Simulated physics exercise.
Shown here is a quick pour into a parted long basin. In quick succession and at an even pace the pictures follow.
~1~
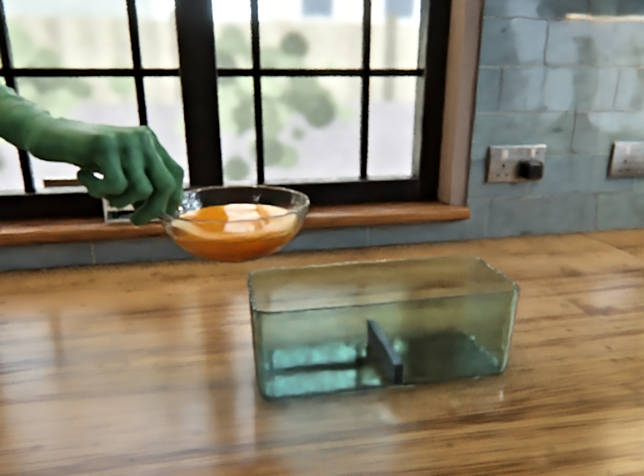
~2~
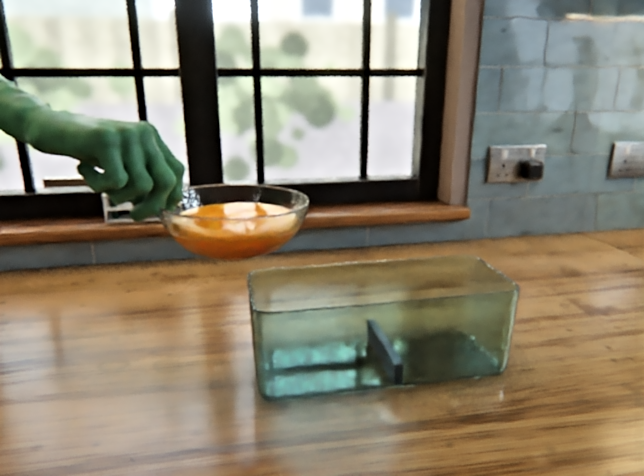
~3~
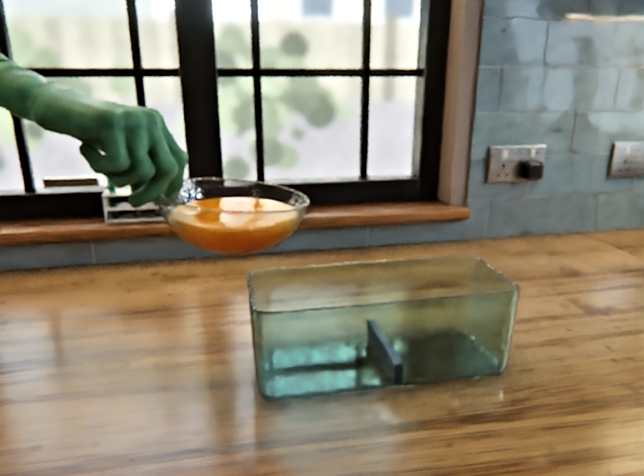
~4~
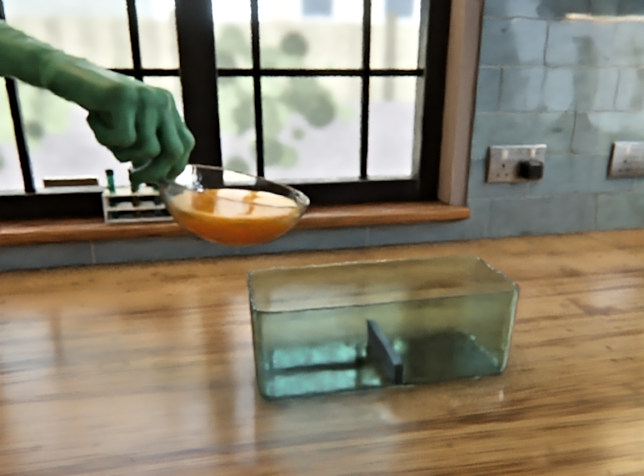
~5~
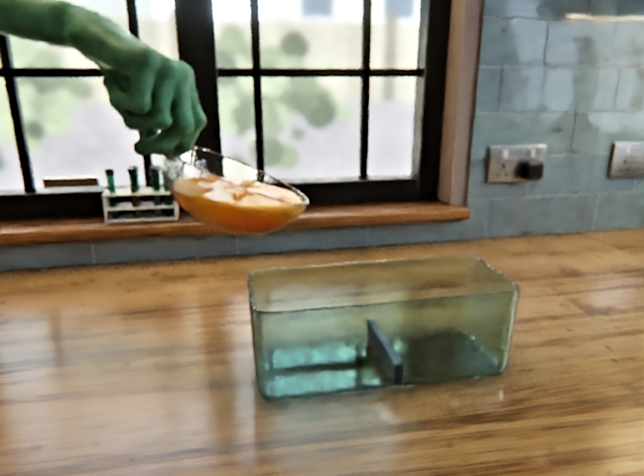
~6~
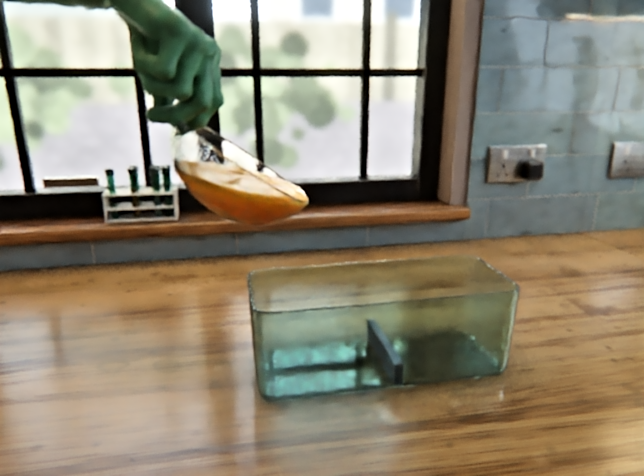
On a wooden kitchen counter, a green hand tilting a glass bowl of orange liquid rightward above a long, divided glass basin.
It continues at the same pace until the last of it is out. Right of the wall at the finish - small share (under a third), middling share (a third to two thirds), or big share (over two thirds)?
Middling.
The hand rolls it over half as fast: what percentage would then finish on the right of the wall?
Around 65 per cent ends up there.
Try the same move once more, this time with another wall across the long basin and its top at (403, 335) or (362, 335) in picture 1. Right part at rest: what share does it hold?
Roughly 35 % and then 65 %.
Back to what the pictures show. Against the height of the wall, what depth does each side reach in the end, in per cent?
Left near 30; right near 50.
A moment on, the bowl is tipped on its side and 14 per cent is still to pour, 9 is left of the wall and 0 right of it.
Next, the bowl is tipped right over and 0 per cent is still to pour, 18 is left of the wall and 81 right of it.
Then the bowl is tipped right over and 0 per cent is still to pour, 23 is left of the wall and 54 right of it.
Later the bowl is tipped right over and 1 per cent is still to pour, 35 is left of the wall and 58 right of it.
Finally, 36 per cent lies left of the wall, 58 right of it and 6 outside.
